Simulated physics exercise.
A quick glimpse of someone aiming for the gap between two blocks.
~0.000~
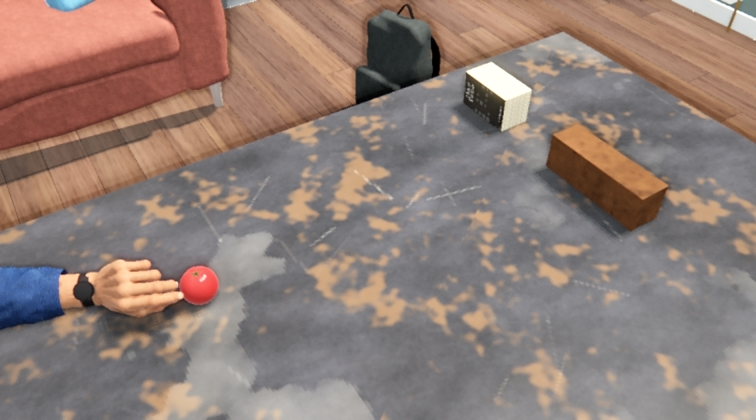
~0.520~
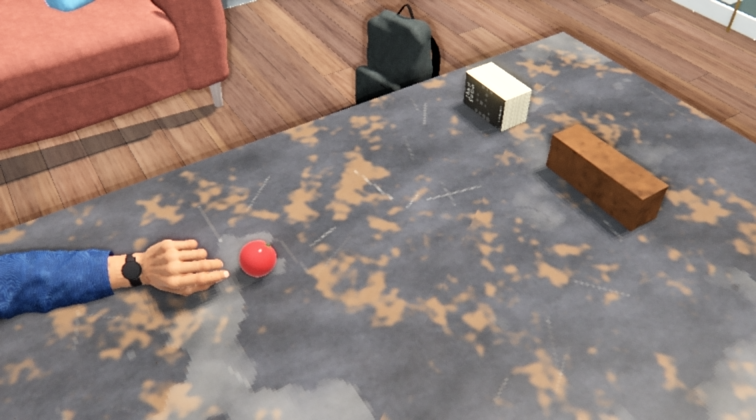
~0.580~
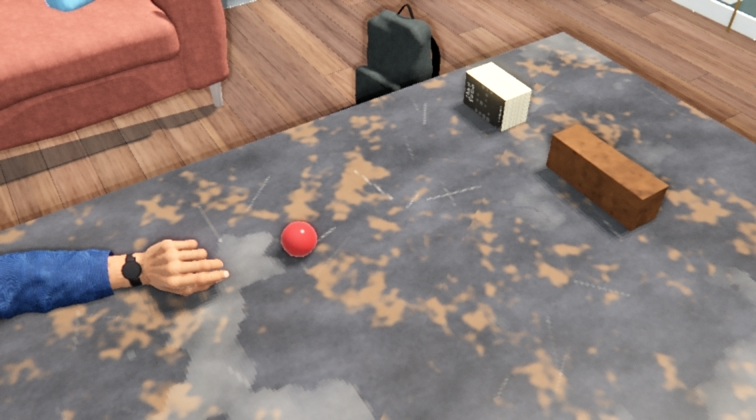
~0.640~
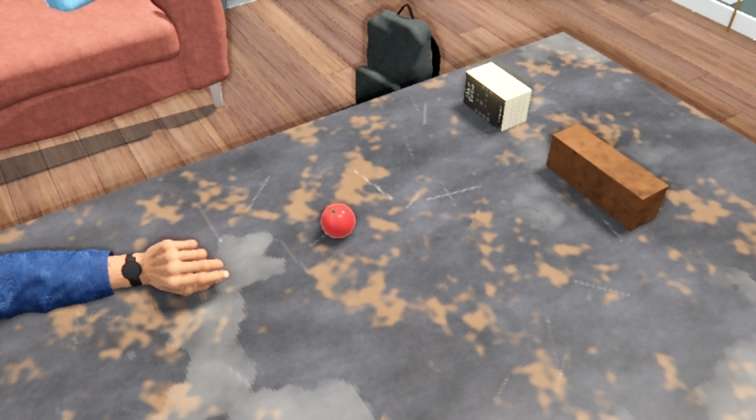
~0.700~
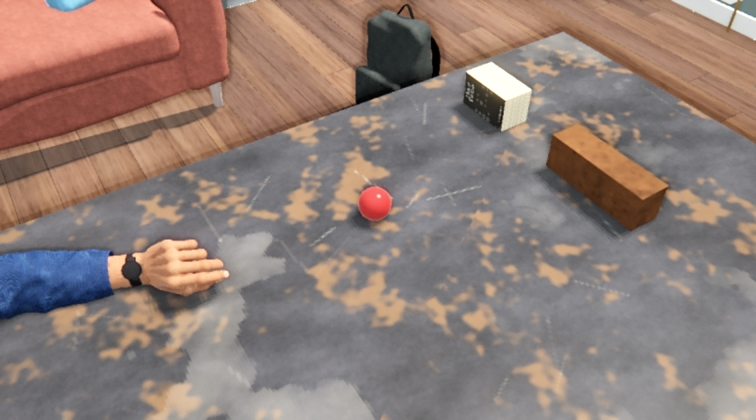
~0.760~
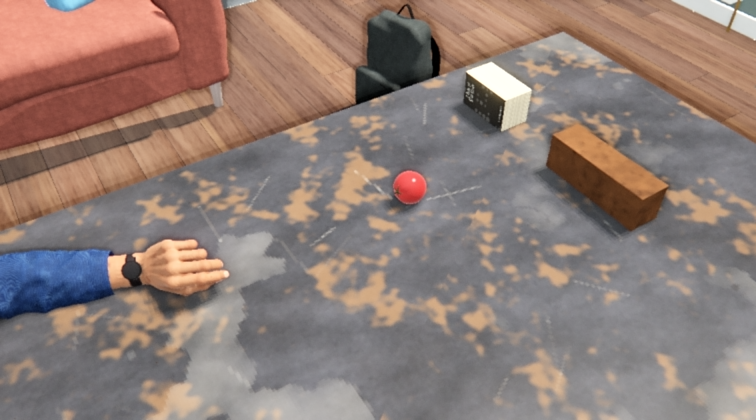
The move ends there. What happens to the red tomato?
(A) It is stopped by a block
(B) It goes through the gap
It goes through the gap (B).
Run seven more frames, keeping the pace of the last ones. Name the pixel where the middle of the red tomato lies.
Roughly (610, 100).
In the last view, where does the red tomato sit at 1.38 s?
I'd look for it close to (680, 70).
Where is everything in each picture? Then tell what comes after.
In the first frame, red tomato (199, 286) under the hand; black book (496, 97).
In the second frame, red tomato (258, 259); brown brick (603, 175).
In the third frame, red tomato (299, 240); black book (496, 97).
In the fourth frame, red tomato (338, 221); brown brick (603, 175).
In the fifth frame, red tomato (375, 204); black book (496, 97).
In the sixth frame, red tomato (409, 188); brown brick (603, 175).
By 1.38 s, red tomato heading on near (679, 70).
When it is over (2.3 s), the red tomato gets between the blocks.
